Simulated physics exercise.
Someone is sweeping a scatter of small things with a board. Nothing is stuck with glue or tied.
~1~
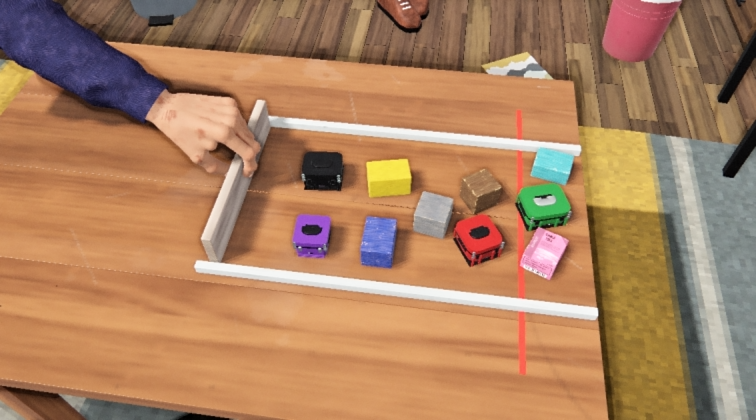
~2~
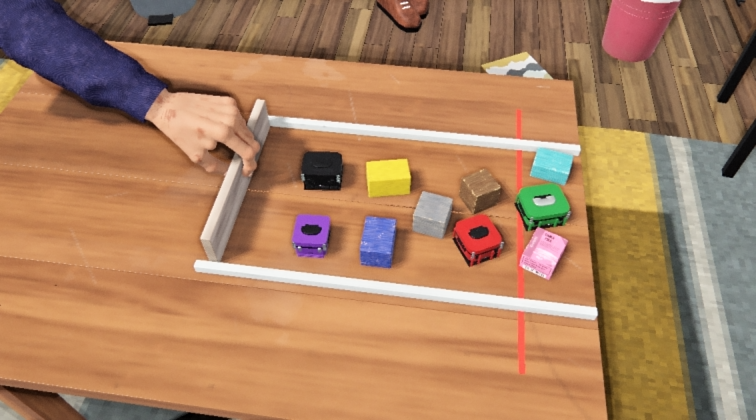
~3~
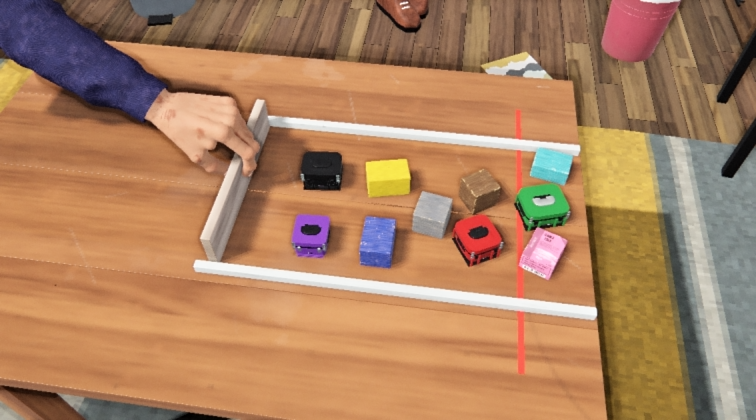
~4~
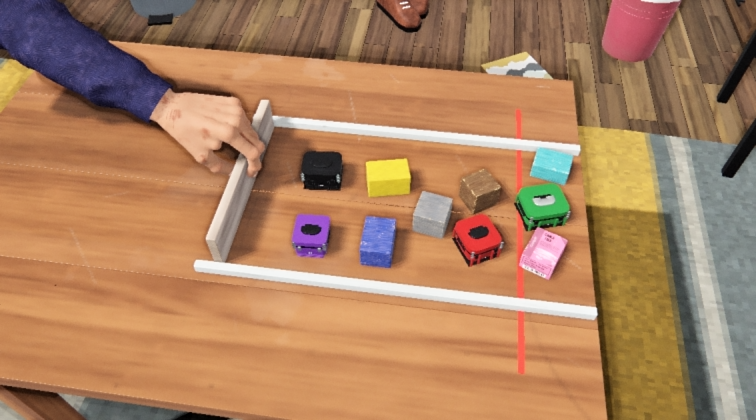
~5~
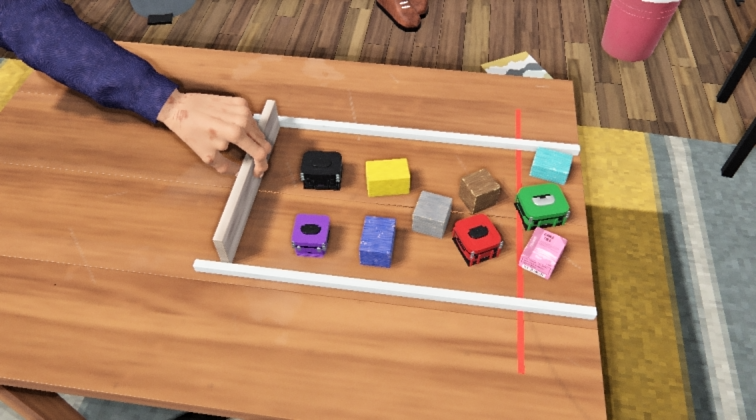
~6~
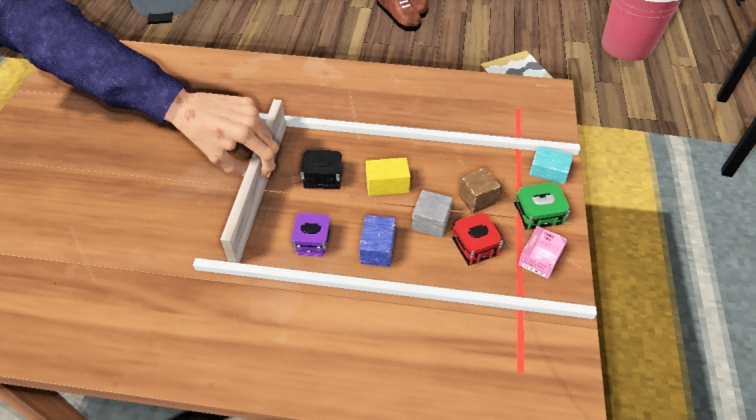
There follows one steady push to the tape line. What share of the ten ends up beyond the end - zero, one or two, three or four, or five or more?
Pieces going over the end will number three or four.
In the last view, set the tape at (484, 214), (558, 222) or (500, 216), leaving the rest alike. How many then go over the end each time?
Going through them in order, you'd see 2, 6 and 3.
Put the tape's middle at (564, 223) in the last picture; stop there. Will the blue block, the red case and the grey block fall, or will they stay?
The blue block is no longer there; as for the red case, it is no longer there; and the grey block is still there.
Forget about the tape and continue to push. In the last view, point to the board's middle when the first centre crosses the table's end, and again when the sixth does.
(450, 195) and (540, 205).
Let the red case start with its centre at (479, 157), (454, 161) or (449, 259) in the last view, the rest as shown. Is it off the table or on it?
Try by try, it stays put, then stays put, then drops away.
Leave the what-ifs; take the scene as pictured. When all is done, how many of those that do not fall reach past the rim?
The count would be 1.
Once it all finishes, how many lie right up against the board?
My count gives 3.
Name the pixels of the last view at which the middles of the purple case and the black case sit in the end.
I'd say approximately (538, 261) and then (541, 194).
A little later, none off yet; turquoise block at rest near (551, 165); pink box at rest near (543, 252); green case at rest near (541, 206).
Next, none off yet; turquoise block at rest near (551, 165); pink box moving near (550, 254); green case shifted about its own width near (570, 211).
When it is over, the number that fall off is three or four; down, brown block, red case, green case and pink box.
